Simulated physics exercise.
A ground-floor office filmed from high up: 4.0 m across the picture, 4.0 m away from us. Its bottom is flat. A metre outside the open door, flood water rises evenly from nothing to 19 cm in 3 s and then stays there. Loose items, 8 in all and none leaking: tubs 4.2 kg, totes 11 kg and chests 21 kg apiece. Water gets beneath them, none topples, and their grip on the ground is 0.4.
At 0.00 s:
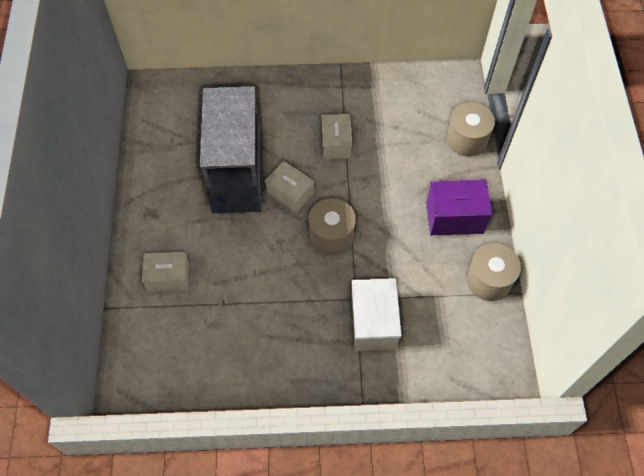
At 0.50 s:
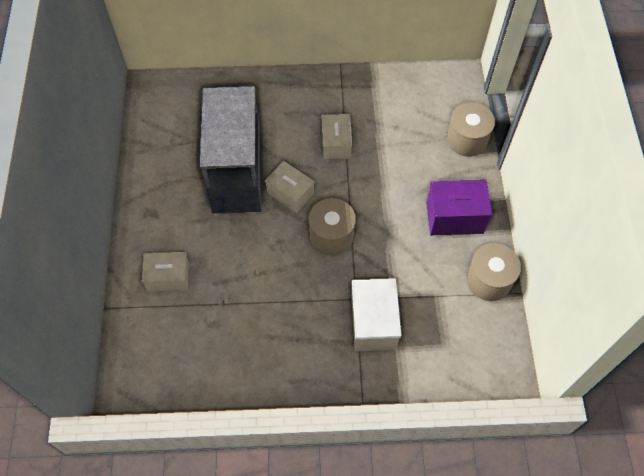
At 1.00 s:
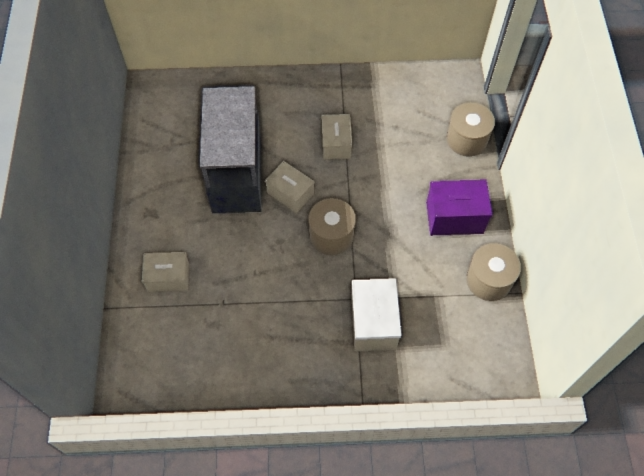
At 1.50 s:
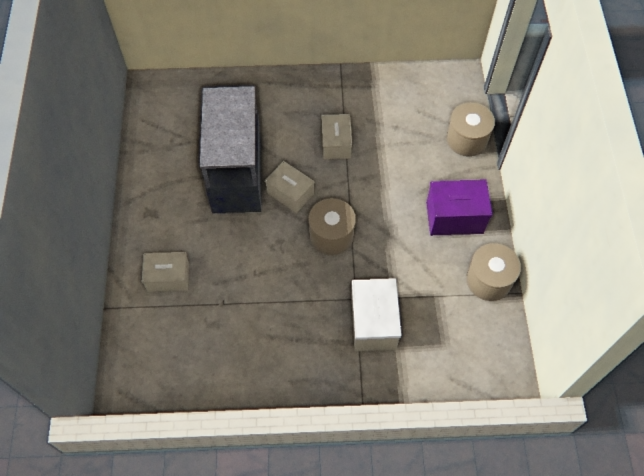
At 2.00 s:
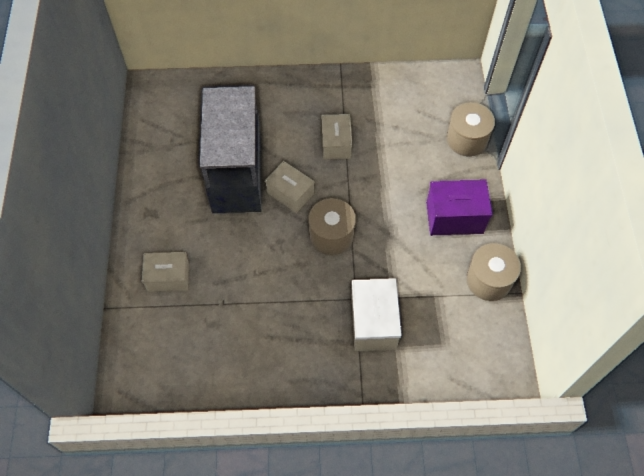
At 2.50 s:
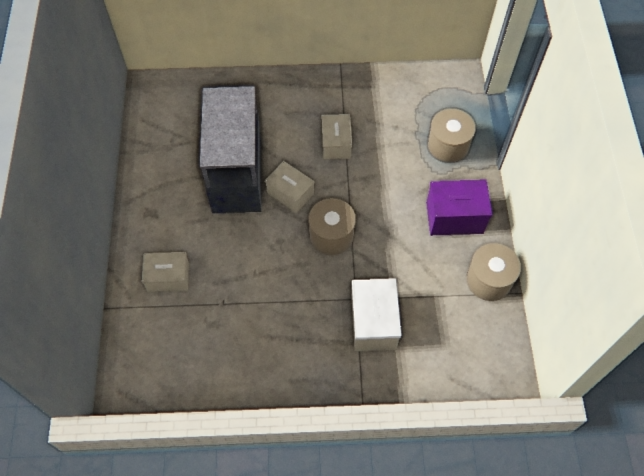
A tan round container near the open doorway at the upper right shifts slightly left in the last moments, as a thin, clear pool of water spreads around it, after the paving outside turns from reddish to blue-grey. The fixed high view looks down into a walled room with a grey floor. A dark cabinet stands upper left, a purple chest right, a white box lower centre, and tan boxes and round containers sit motionless between.
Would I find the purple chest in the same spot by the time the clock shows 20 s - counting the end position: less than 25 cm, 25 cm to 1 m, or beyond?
Purple chest is nudged along.
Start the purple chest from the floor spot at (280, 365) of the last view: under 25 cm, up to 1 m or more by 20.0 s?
It gets carried off.
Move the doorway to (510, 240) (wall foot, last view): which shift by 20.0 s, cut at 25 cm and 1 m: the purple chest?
In that case the purple chest ends far away.
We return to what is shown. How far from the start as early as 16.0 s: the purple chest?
Roughly 0 cm by then.
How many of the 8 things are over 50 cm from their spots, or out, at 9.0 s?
3 of them.
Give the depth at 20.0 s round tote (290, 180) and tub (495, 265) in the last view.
About 12 and 12 cm.
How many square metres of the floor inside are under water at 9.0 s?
Roughly 15 m2.
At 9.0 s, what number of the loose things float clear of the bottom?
At that moment 2.
After 4.0 s the purple chest is near (461, 198), 0.0 m from its start, aground; 0 afloat.
After 9.0 s the purple chest is near (461, 198), 0.0 m from its start, aground; 2 afloat.
After 16.0 s the purple chest is near (461, 198), 0.0 m from its start, aground; 6 afloat.
After 20.0 s the purple chest is near (483, 154), 0.5 m from its start, afloat; 8 afloat.
